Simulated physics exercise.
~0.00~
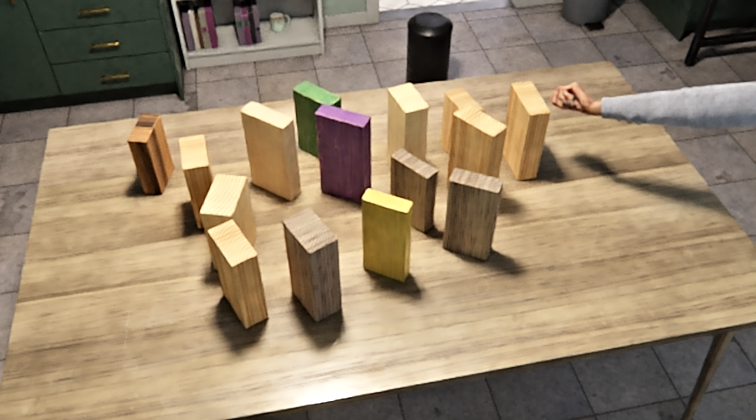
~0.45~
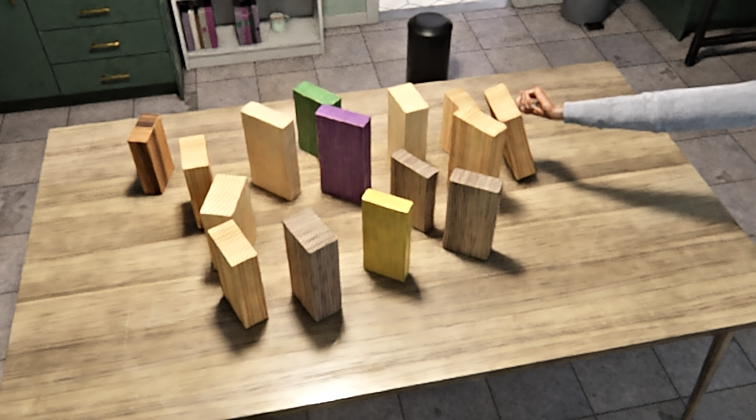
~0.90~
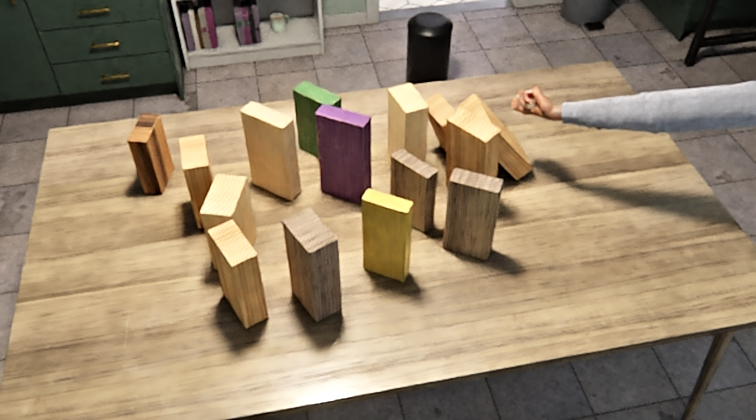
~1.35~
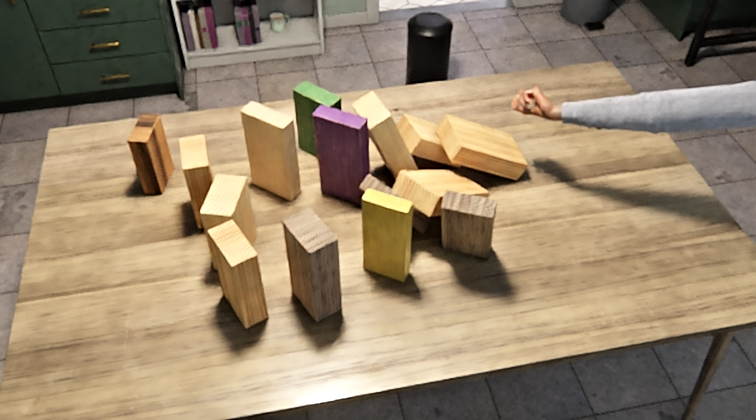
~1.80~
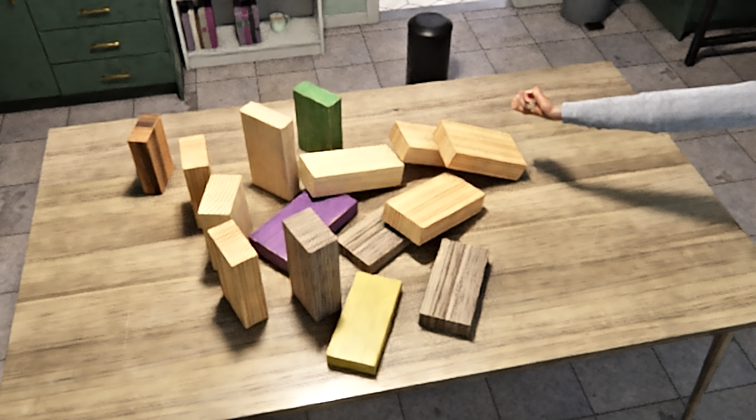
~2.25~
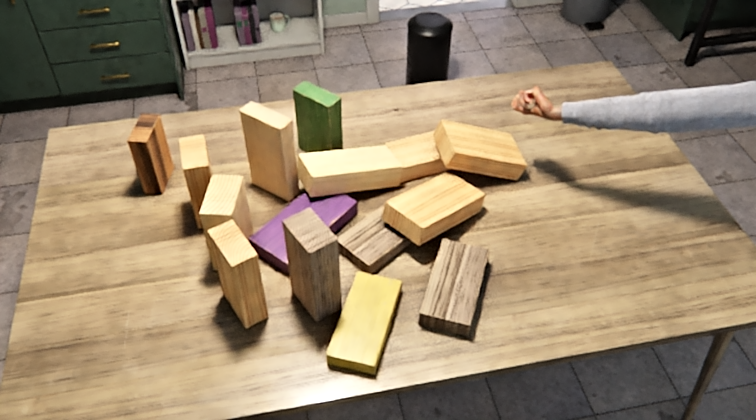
On a wooden table in a room with green cabinets, a hand tips the rightmost upright block leftward, and neighbouring blocks topple in turn, including the purple and yellow ones, until the fallen pieces lie still while the green block and several others on the left remain standing.
